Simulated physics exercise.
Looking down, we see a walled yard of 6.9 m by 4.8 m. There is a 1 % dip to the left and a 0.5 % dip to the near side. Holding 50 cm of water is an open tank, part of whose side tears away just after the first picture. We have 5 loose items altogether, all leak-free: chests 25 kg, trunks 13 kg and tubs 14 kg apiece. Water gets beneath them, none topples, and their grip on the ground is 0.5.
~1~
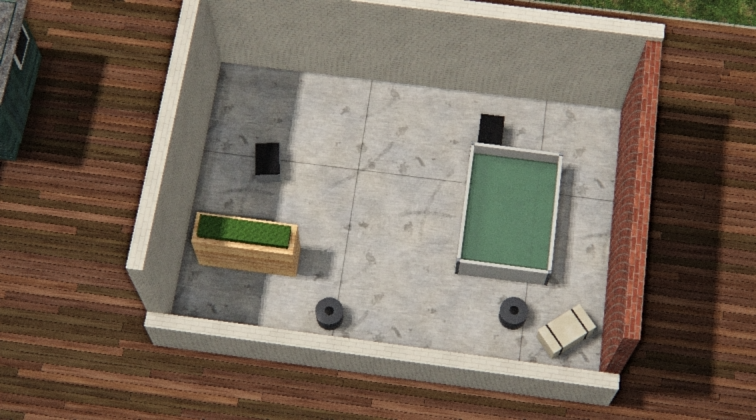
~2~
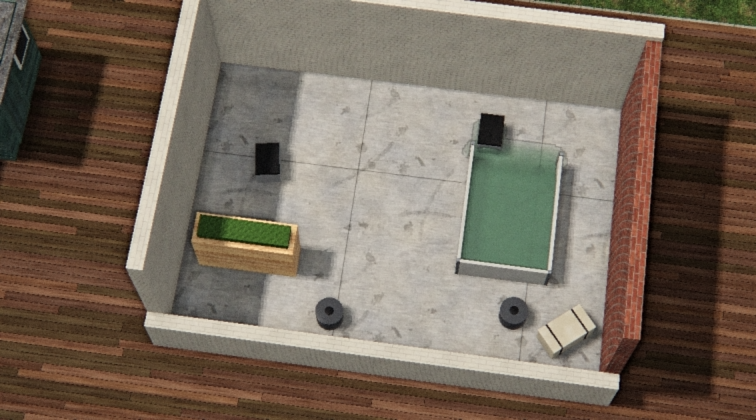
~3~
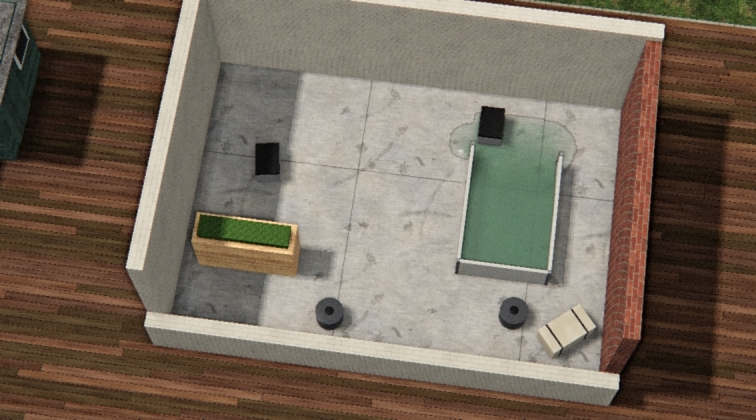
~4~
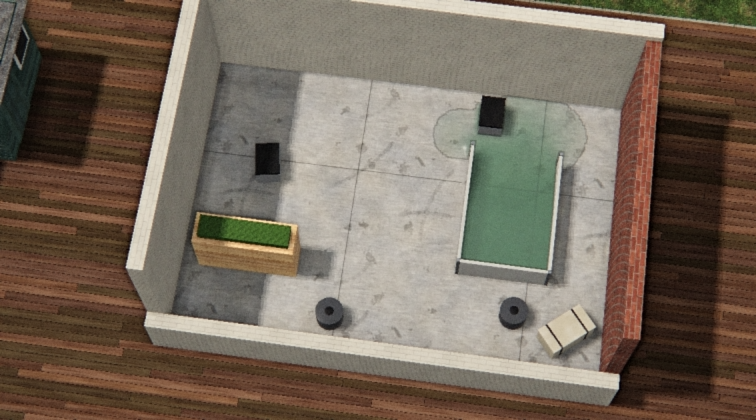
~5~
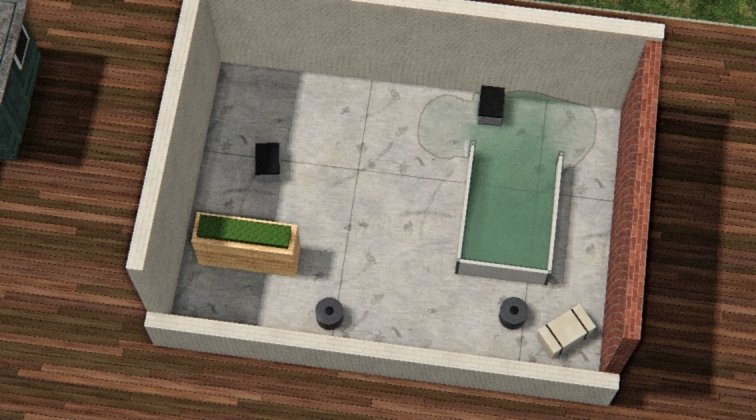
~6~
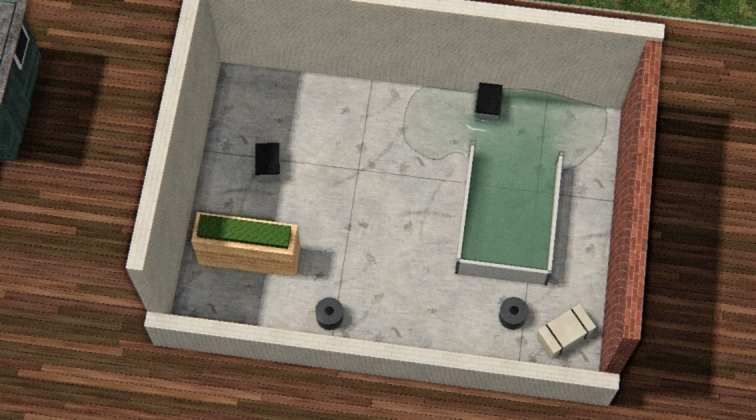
A tank of green water stands open at its far end on the right of a pale, walled concrete yard, seen from high above with wooden decking around it. A black box sits just beyond it, another at left above a wooden planter, with two dark round tubs and a cream trunk nearer. Water spreads across the far floor, pushing the nearer black box slightly toward the back wall, while everything else and the camera stay still.
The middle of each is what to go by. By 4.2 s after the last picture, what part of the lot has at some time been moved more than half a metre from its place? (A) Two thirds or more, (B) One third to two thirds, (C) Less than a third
B.
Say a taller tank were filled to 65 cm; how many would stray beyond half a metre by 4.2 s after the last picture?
So the tally would be 2.
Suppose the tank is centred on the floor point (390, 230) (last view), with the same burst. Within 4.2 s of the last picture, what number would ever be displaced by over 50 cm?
So the tally would be 0.
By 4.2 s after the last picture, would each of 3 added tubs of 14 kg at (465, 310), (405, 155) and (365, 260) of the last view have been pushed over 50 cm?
So it's stays below, then stays below, then stays below.
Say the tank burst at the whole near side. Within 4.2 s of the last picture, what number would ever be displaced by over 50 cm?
The answer then is 3.
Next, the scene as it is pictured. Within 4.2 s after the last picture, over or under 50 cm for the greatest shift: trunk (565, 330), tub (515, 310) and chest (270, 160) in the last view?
The first is beyond the limit, the second inside the limit, and the third inside the limit.
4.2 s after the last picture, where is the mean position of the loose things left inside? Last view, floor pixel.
It sits at about (378, 253).
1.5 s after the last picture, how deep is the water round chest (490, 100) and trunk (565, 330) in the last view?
Depth approx. 8 cm / 0 cm.
Then, 0.4 s after the last picture 1 of 5 are over 50 cm from their spots; 0 afloat.
Then, 1.5 s after the last picture 1 of 5 are over 50 cm from their spots; 0 afloat.
Then, 2.8 s after the last picture 1 of 5 are over 50 cm from their spots; 0 afloat.
Then, 4.2 s after the last picture 2 of 5 are over 50 cm from their spots, and 2 have been at some point; 1 afloat.
